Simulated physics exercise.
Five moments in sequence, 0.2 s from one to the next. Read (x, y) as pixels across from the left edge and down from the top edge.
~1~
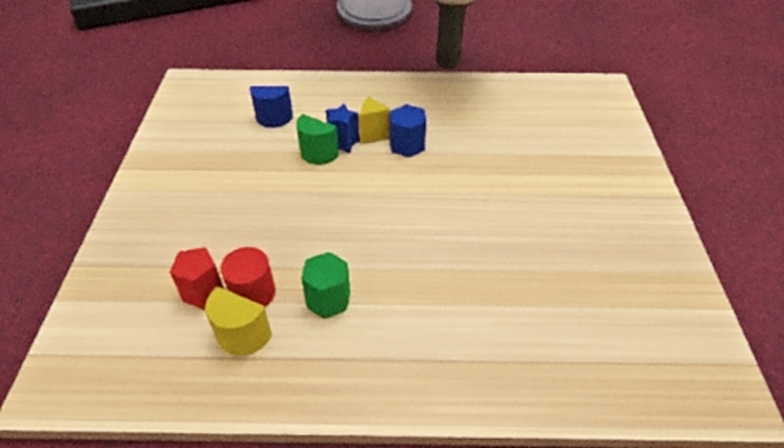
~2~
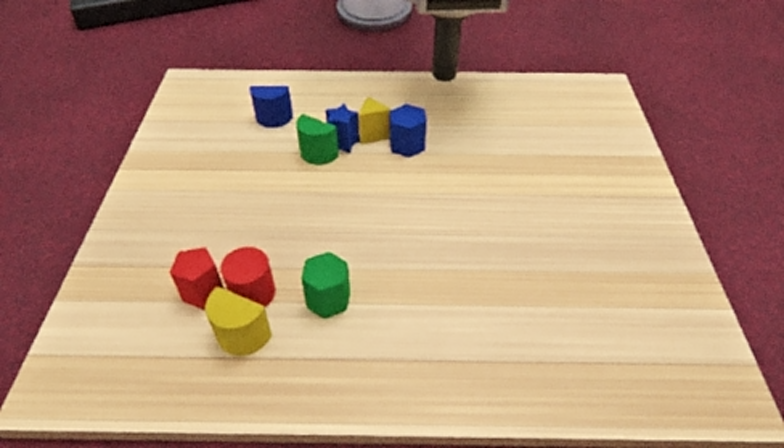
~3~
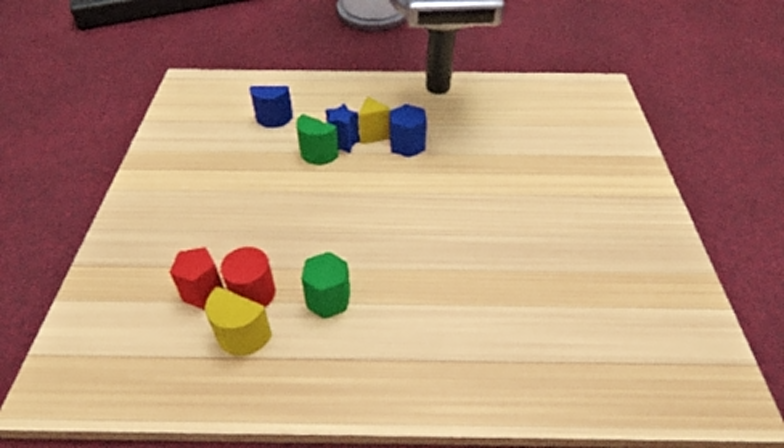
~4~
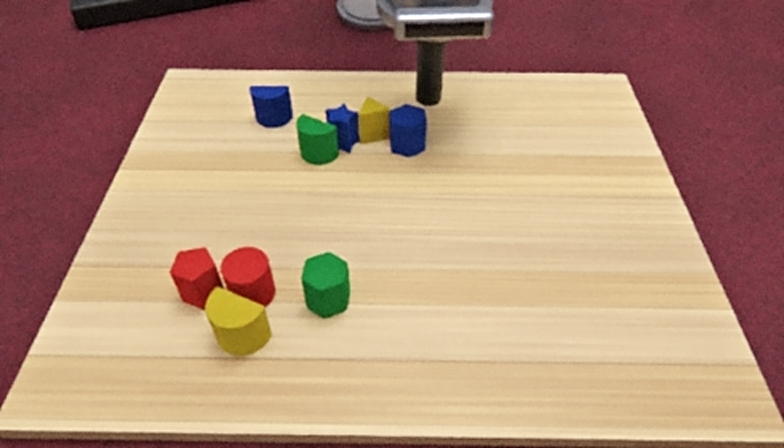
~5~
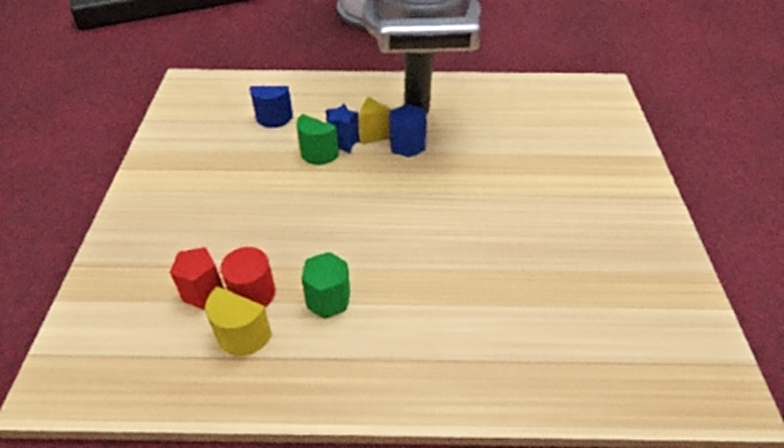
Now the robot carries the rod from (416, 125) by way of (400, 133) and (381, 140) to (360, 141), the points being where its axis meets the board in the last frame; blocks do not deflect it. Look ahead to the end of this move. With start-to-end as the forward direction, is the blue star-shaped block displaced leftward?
I believe not.
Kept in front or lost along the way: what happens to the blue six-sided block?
It is gone from the front.
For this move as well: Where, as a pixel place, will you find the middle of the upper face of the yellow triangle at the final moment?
The top centre is at (336, 105).
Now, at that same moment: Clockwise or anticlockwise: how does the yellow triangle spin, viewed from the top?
Overhead view: Clockwise.
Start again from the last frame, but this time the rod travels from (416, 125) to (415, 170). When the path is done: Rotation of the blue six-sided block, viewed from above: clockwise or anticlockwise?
My answer: Clockwise.
On the path given first. Halfway along, rod (391, 123); blue star-shaped block (335, 111), turned 20° anticlockwise; yellow triangle (364, 108), turned 25° clockwise; blue six-sided block (399, 127), turned 50° anticlockwise.
At the end, rod (359, 126); green D-shaped block still; blue star-shaped block (308, 107), turned 65° anticlockwise; yellow triangle (336, 105), turned 80° clockwise; blue six-sided block (398, 128), turned 55° anticlockwise.
